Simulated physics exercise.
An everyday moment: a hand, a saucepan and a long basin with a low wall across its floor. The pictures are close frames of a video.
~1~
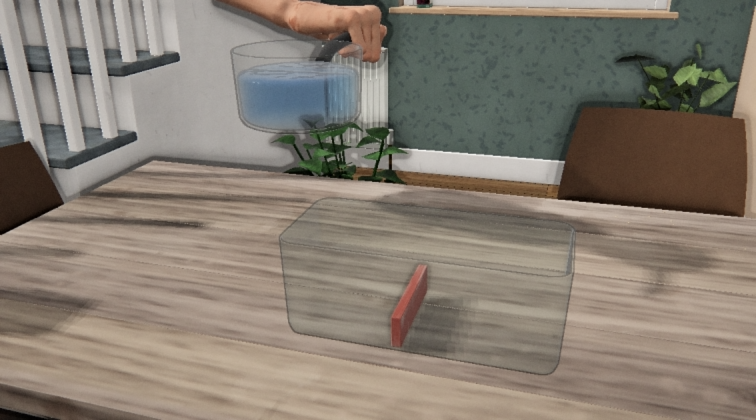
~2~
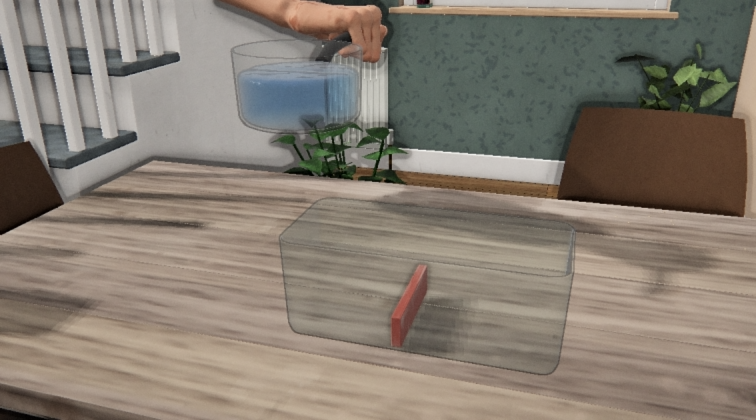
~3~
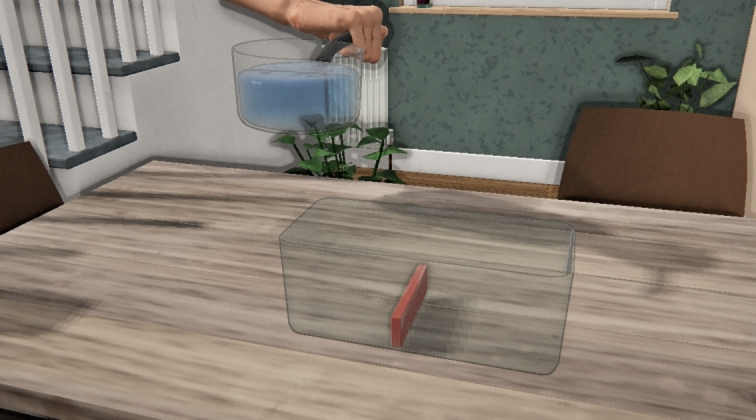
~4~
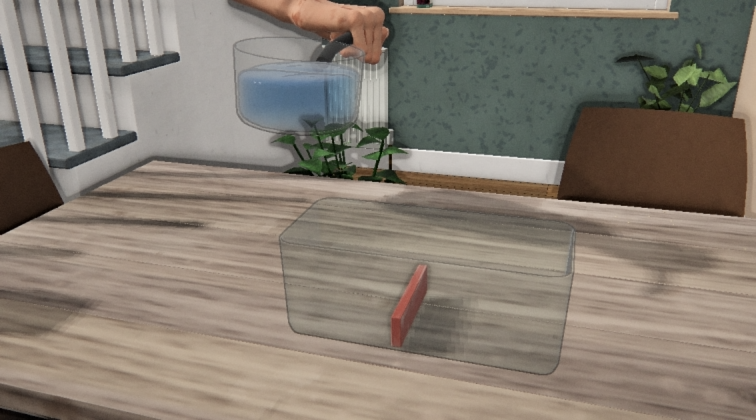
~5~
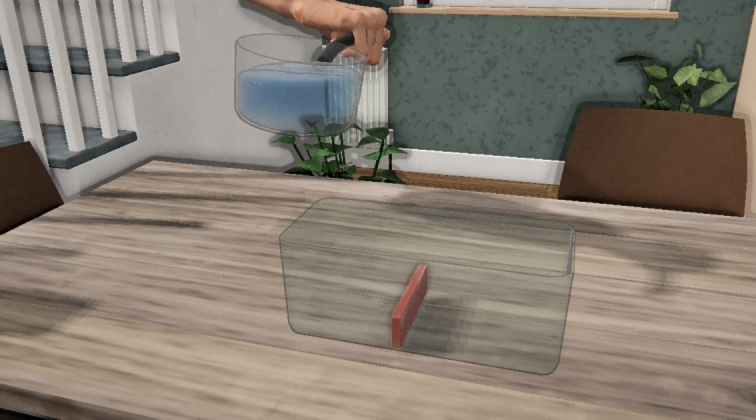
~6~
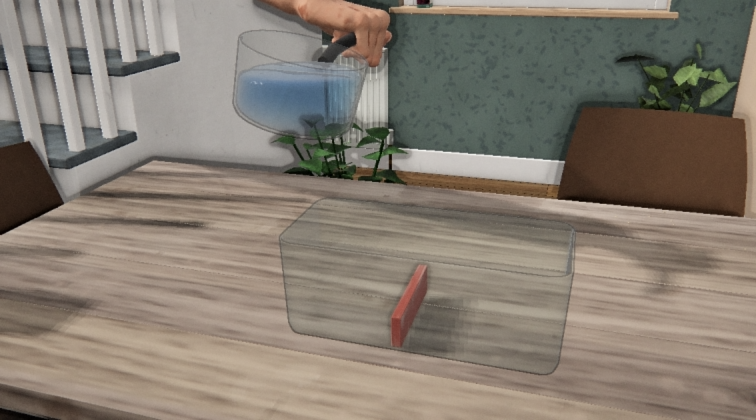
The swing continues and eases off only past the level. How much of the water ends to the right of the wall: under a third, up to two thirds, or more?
The share right of the wall is from a third to two thirds.
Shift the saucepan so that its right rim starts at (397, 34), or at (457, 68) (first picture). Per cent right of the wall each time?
In turn 85 and 90 in a hundred.
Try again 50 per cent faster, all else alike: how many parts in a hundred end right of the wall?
Roughly 45 in a hundred.
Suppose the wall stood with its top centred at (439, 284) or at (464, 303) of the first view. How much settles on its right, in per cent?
First some 10, then 10 per cent.
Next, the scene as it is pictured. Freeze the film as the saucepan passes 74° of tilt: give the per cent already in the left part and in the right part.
Some 5 per cent left and 5 right.
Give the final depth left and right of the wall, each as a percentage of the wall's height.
The left part 50 per cent, the right part 50.
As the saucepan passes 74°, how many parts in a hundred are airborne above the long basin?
Some 35 per cent.
A moment on, the tilt is 74° and 58 per cent is still to pour, 3 is left of the wall and 6 right of it.
Next, the tilt is 109° and 8 per cent is still to pour, 25 is left of the wall and 55 right of it.
Then the tilt is 115° and 0 per cent is still to pour, 43 is left of the wall and 56 right of it.
Later the tilt is 115° and 0 per cent is still to pour, 43 is left of the wall and 56 right of it.
In the end 43 per cent lies left of the wall, 56 right of it and 1 outside.
